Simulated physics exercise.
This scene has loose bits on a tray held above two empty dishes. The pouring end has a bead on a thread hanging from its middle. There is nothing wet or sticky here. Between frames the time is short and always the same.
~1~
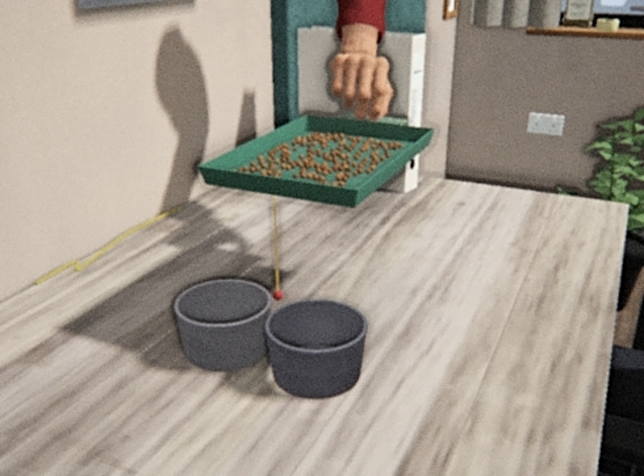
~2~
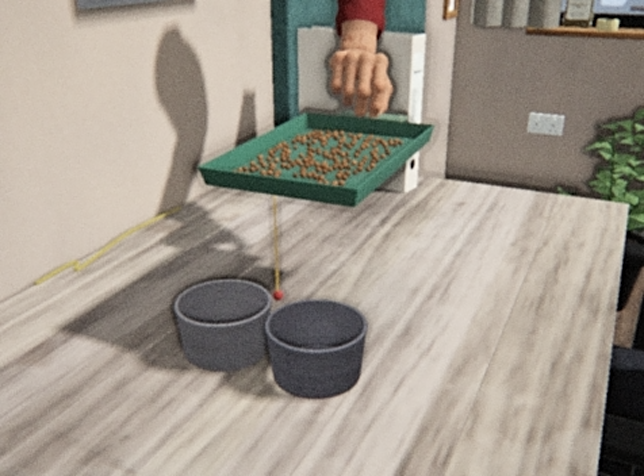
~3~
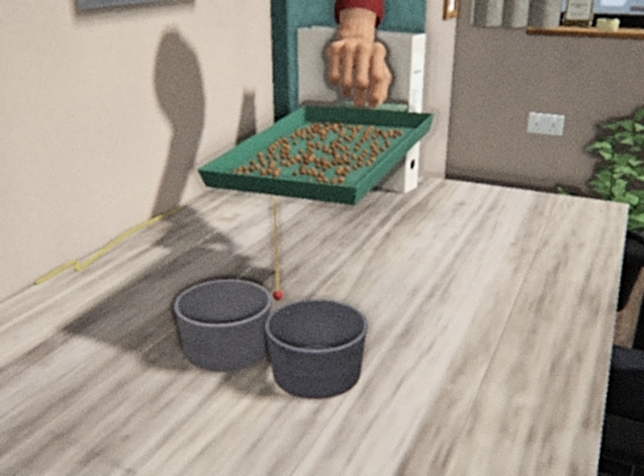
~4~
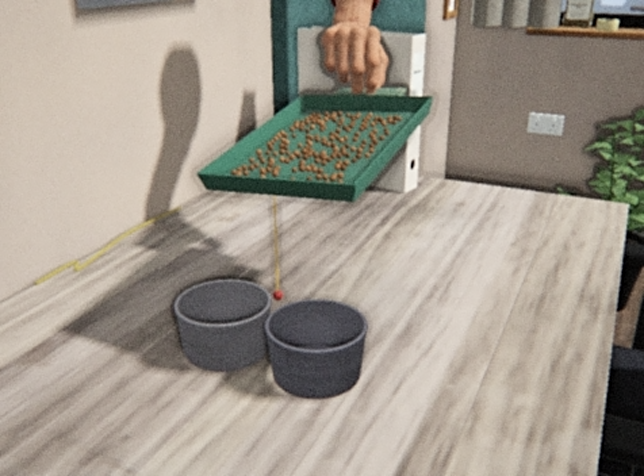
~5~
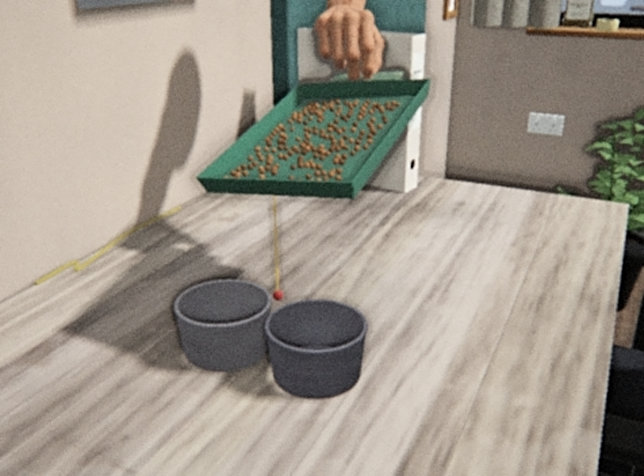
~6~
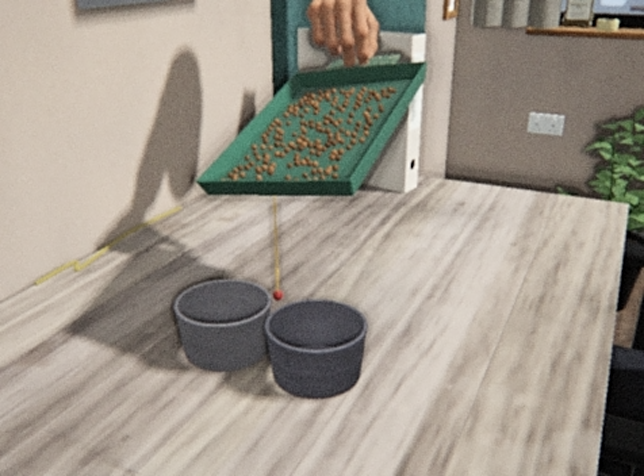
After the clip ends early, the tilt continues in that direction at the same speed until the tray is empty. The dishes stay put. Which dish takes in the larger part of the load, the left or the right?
More pours into the left one.
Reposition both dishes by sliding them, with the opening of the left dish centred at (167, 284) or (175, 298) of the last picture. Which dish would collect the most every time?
First try: The rightmost dish. Second try: The leftmost dish.
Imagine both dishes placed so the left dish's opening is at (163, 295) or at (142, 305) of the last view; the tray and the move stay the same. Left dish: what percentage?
Around 30 and then 10 per cent.
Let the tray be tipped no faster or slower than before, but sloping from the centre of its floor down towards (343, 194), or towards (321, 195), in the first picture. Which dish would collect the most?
First case: The dish at right. Second case: The dish at right.
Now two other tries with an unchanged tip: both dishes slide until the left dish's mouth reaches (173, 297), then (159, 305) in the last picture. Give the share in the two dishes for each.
Close to 70 per cent, followed by close to 40 per cent.
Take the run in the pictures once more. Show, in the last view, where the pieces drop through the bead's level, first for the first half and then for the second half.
At (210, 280) for the first part, then at (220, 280) for the others.
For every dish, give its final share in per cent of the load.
The share is 90 per cent in the left dish and 0 per cent in the right dish.
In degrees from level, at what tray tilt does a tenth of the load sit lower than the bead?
About 85°.
Shortly afterwards, tray tipped steeply; all but a few on the tray; a little in the air.
Next, tray tipped past a quarter turn; near a third on the tray; near a quarter in the left dish; only a few outside both; near a third in the air.
Some moments later, tray tipped past a quarter turn; all but a few in the left dish; a little outside both.
In the end, tray tipped past a quarter turn; none at all in the right dish; all but a few in the left dish; a little outside both.
